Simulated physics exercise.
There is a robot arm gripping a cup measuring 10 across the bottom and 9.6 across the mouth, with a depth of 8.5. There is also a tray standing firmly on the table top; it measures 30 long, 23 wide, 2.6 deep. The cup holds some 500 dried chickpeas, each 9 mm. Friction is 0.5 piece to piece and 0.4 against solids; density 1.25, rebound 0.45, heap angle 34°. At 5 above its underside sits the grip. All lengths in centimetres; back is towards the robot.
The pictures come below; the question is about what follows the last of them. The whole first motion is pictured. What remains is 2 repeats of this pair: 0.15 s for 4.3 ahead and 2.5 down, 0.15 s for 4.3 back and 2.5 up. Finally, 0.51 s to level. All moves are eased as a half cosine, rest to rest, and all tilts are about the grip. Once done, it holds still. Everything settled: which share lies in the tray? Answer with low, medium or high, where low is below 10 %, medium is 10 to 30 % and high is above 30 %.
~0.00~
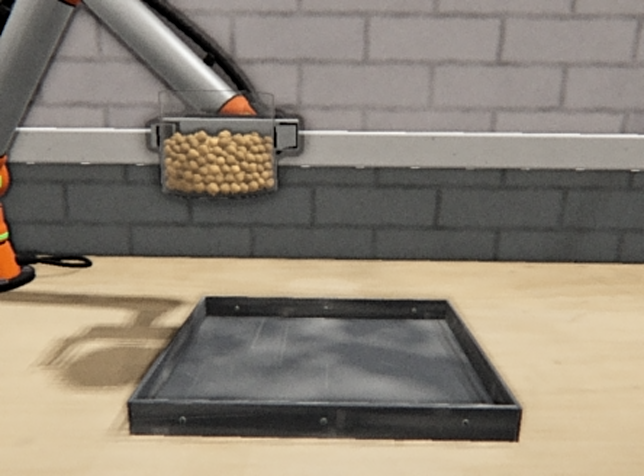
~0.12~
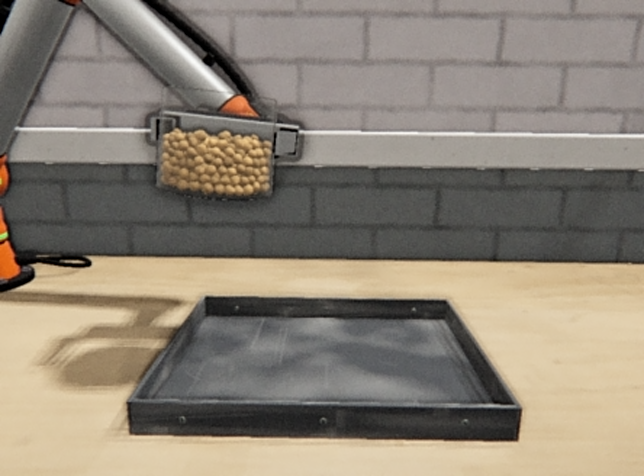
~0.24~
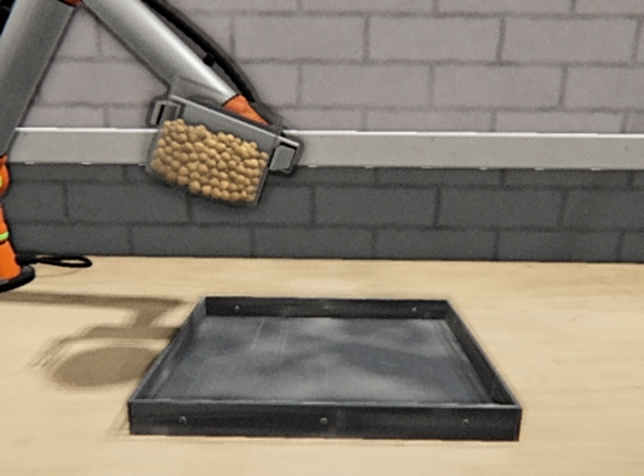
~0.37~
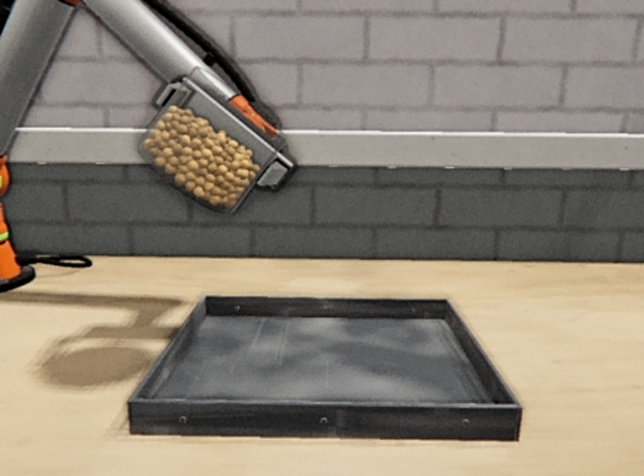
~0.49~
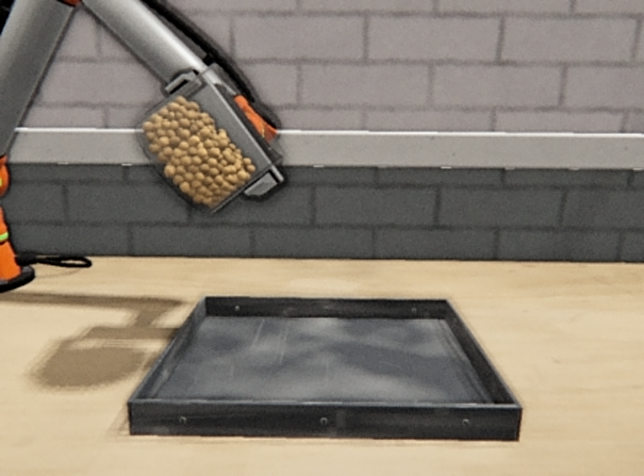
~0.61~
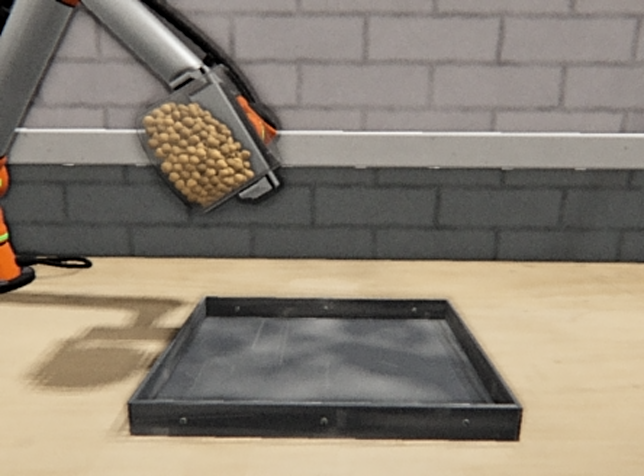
Low.
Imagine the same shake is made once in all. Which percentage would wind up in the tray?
5 %.
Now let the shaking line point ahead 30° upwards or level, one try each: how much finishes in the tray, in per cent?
Some 25 and 15 per cent.
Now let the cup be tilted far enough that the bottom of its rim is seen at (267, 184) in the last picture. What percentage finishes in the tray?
That comes to some 50 percent.
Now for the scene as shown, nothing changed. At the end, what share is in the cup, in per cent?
Roughly 95 percent.
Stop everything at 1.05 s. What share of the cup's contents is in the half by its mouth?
Around 30 percent.
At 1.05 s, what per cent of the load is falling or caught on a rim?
My guess is some 0 in a hundred.
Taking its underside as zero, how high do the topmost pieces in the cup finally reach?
Some 8.5 cm.
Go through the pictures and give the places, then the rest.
Cup middle at (219, 144), level; upper third of the load around (218, 147), from x 170 to 270, top at y 135; 502 in the cup, in the first picture.
Cup middle at (218, 144), tilted 6° forward; upper third of the load around (214, 147), from x 165 to 265, top at y 135, in the second picture.
Cup middle at (216, 144), tilted 20° forward; upper third of the load around (197, 144), from x 155 to 265, top at y 125, in the third picture.
Cup middle at (214, 142), tilted 39° forward; upper third of the load around (186, 136), from x 150 to 255, top at y 110, in the fourth picture.
Cup middle at (212, 141), tilted 53° forward; upper third of the load around (185, 128), from x 150 to 250, top at y 100, in the fifth picture.
Cup middle at (212, 141), tilted 59° forward; upper third of the load around (185, 128), from x 150 to 250, top at y 110; 502 in the cup, in the sixth picture.
By 1.05 s, tilted 59° forward, highest piece 22 above the table; 489 in the cup, 12 in the tray, 1 in flight or on a rim.
By 1.50 s, tilted 24° forward, highest piece 25 above the table; 483 in the cup, 17 in the tray, 1 on the table or floor, 1 in flight or on a rim.
By 1.92 s, level, highest piece 27 above the table; 483 in the cup, 18 in the tray, 1 on the table or floor.
By 2.97 s, level, highest piece 27 above the table; 483 in the cup, 18 in the tray, 1 on the table or floor.
Final count, 483 in the cup, 18 in the tray, 1 on the table or floor. That is 4 % in the tray.
